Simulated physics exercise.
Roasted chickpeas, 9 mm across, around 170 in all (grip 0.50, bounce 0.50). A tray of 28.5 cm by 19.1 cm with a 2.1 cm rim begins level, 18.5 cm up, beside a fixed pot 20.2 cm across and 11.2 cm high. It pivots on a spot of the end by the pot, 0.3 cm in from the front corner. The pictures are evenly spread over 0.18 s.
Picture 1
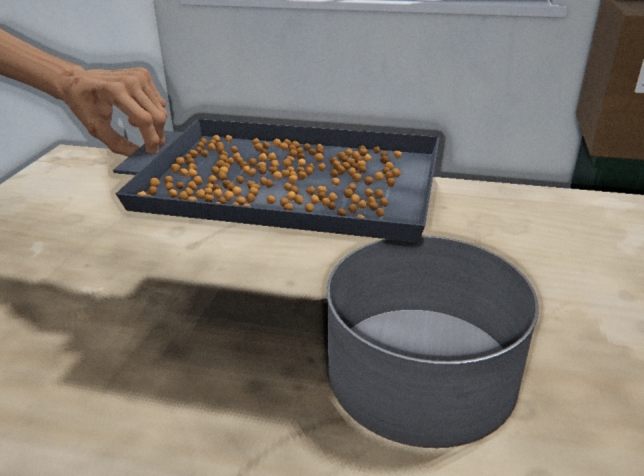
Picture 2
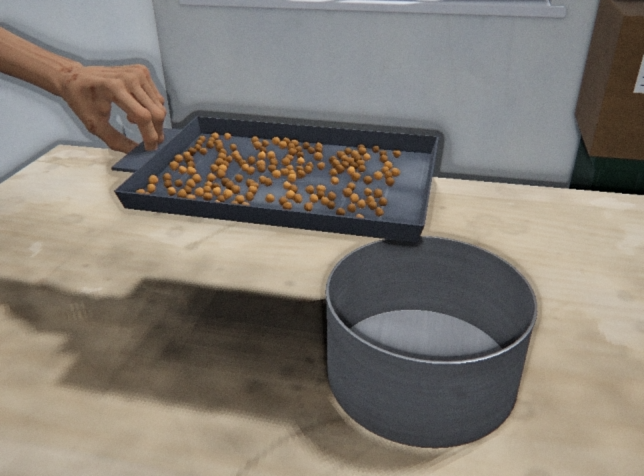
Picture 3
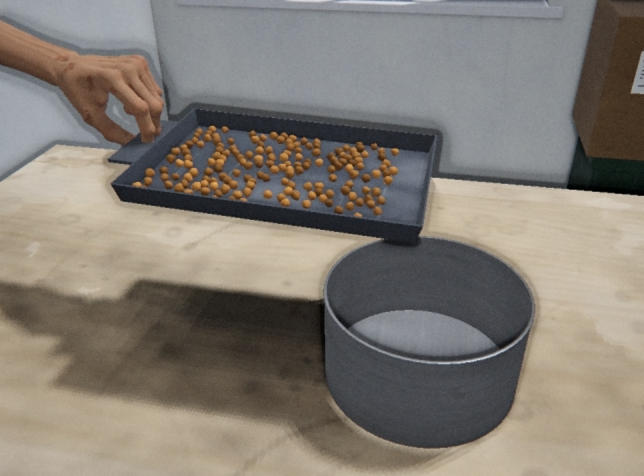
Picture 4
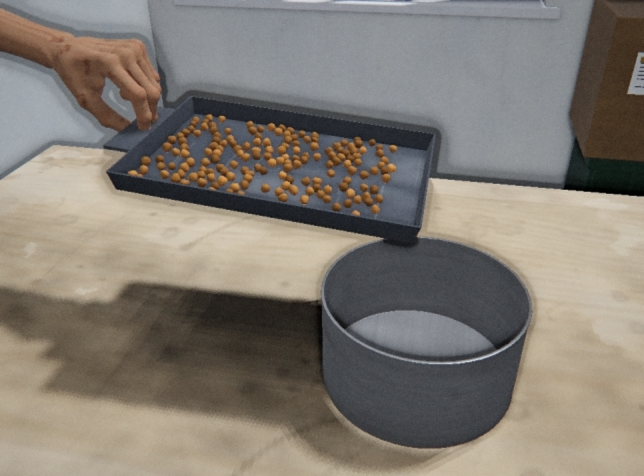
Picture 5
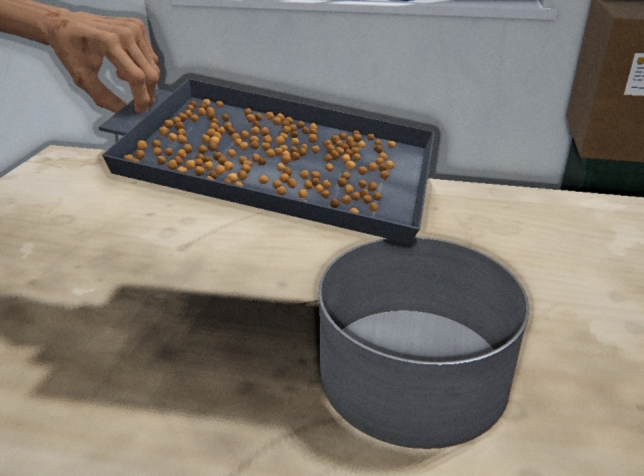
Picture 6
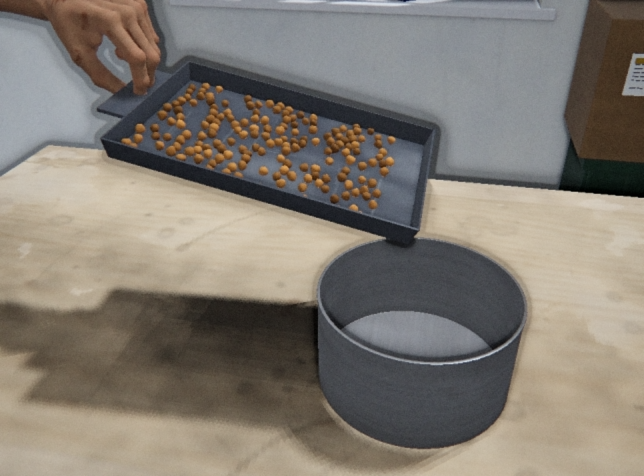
A hand held the left end of a dark tray scattered with small, round orange-brown pieces, then gradually raised that end, leaving the tray slanting down toward a round gray pot on a wooden table.
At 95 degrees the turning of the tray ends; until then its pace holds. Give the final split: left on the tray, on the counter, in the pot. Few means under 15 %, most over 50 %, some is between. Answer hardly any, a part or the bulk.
Left on the tray: Hardly any; on the counter: Hardly any; in the pot: The bulk.
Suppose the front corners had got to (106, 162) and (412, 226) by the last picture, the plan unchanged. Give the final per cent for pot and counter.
Pot 60, counter 35.
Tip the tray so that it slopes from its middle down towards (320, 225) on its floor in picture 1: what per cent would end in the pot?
Some 55 per cent.
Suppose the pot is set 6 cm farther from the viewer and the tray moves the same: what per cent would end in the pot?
It would be near 60 per cent.
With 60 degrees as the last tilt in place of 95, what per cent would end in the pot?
In that case some 30 per cent.
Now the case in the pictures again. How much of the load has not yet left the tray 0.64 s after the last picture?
Some 70 per cent of the load.
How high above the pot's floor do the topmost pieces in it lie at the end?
Some 2.0 cm.
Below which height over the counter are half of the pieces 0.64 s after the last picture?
Some 20 cm.
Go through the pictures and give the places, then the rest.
Tray tilt 0 degrees, front corners at (123, 192) and (420, 222); middle of the pieces at (277, 176); pot at (430, 290), in the first frame.
Tray tilt 1 degrees, front corners at (121, 189) and (419, 222); middle of the pieces at (276, 175), in the second frame.
Tray tilt 2 degrees, front corners at (118, 182) and (417, 223); middle of the pieces at (274, 170), in the third frame.
Tray tilt 5 degrees, front corners at (114, 170) and (416, 223), lowest corner right front; middle of the pieces at (272, 163), in the fourth frame.
Tray tilt 9 degrees, front corners at (110, 154) and (414, 224), lowest corner right front; middle of the pieces at (270, 154), in the fifth frame.
Tray tilt 13 degrees, front corners at (108, 137) and (414, 225), lowest corner right front; middle of the pieces at (270, 144); pot at (420, 291), in the sixth frame.
Then, 0.39 s after the last picture, tilt 53 degrees; the tray holds 100 %, the pot 0 %.
Then, 0.64 s after the last picture, tilt 79 degrees; the tray holds 70 %, the pot 15 %.
Then, 1.01 s after the last picture, tilt 95 degrees; the tray holds 10 %, the pot 70 %.
In the end, tray 0 %, counter 5 %, pot 95 %.
